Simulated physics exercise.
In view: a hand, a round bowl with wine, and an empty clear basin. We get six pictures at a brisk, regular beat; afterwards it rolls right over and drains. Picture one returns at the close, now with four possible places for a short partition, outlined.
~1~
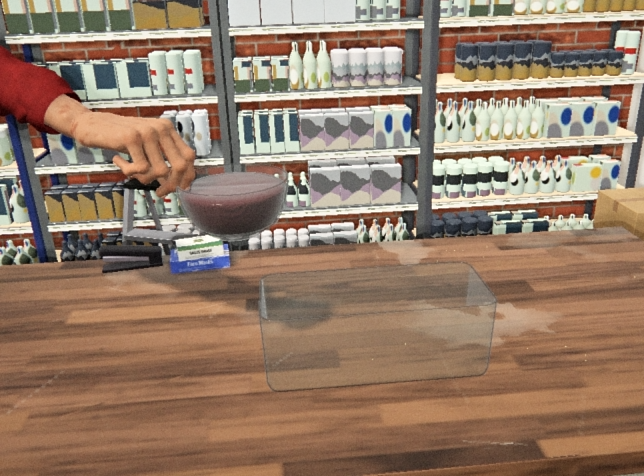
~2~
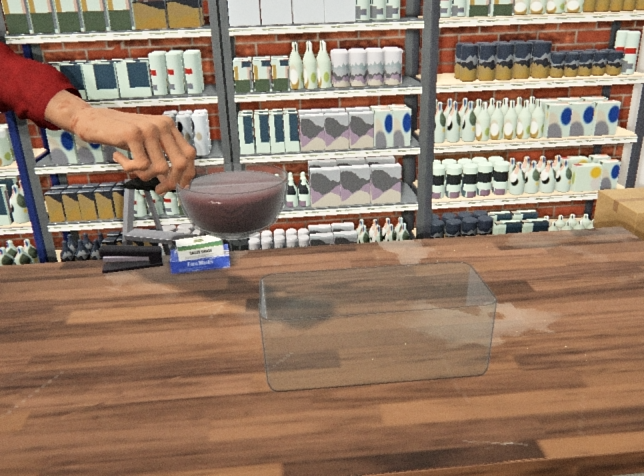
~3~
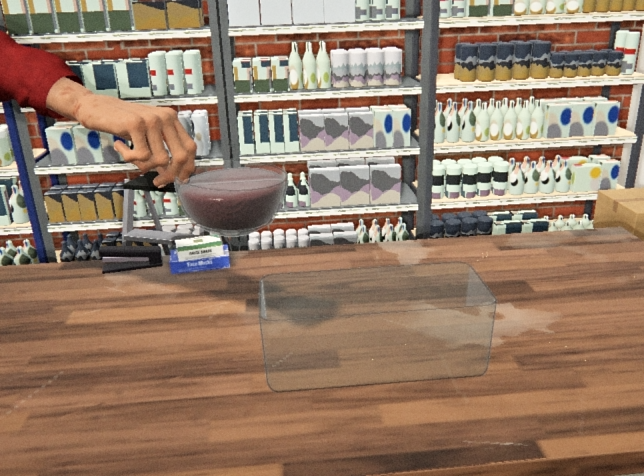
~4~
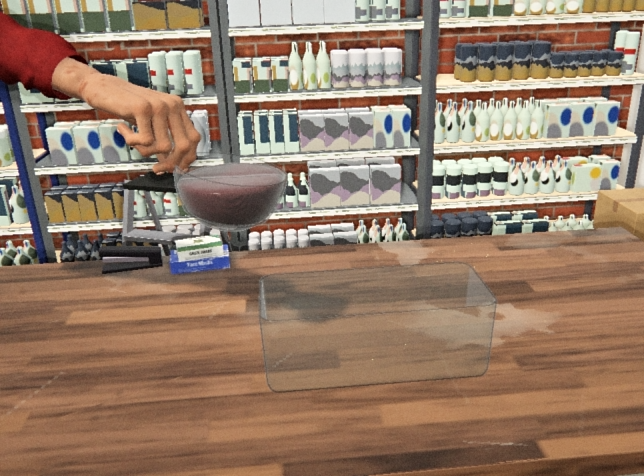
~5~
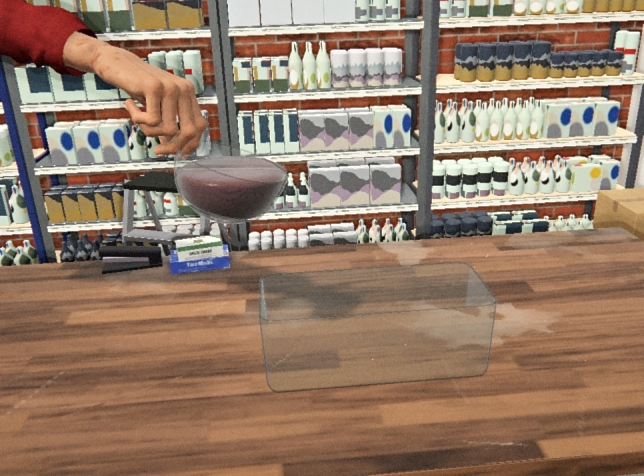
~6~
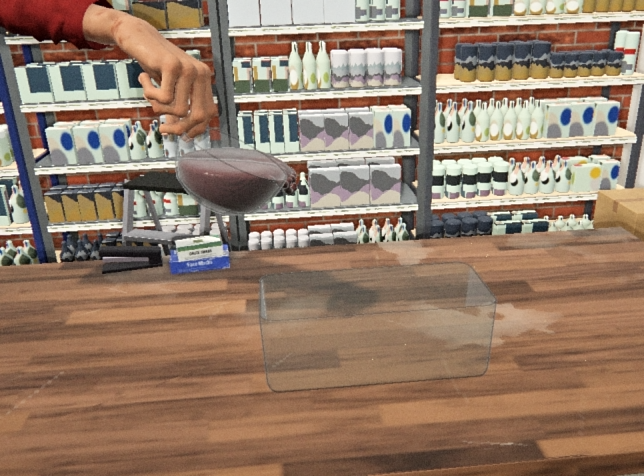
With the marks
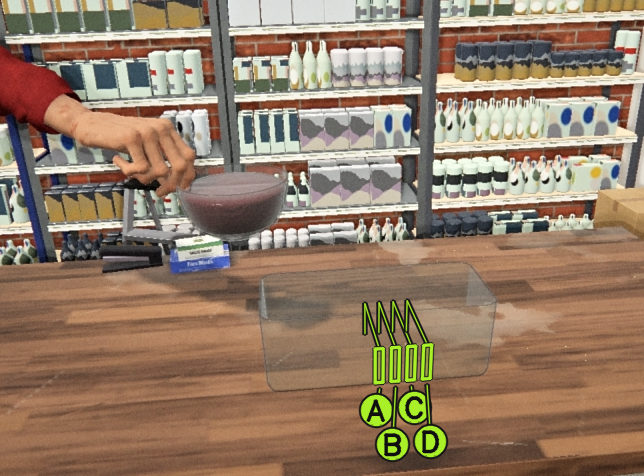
Shop counter with stocked shelves behind, a red-sleeved hand gradually tilting a round bowl of wine rightward, wine reaching its lip.
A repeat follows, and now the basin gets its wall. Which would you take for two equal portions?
Use position B.
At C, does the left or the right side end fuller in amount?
The left side.
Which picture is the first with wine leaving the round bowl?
Picture 5.
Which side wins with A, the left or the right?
The right one.
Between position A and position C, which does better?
A it is.
In lime, A at (379, 388); B at (395, 387); C at (411, 386); D at (427, 384).
If A is chosen, about 23 % ends left of the wall and 76 % right of it.
If B is chosen, about 48 % ends left of the wall and 50 % right of it.
If C is chosen, about 83 % ends left of the wall and 14 % right of it; 3 % is lost outside.
If D is chosen, about 94 % ends left of the wall and 3 % right of it; 4 % is lost outside.
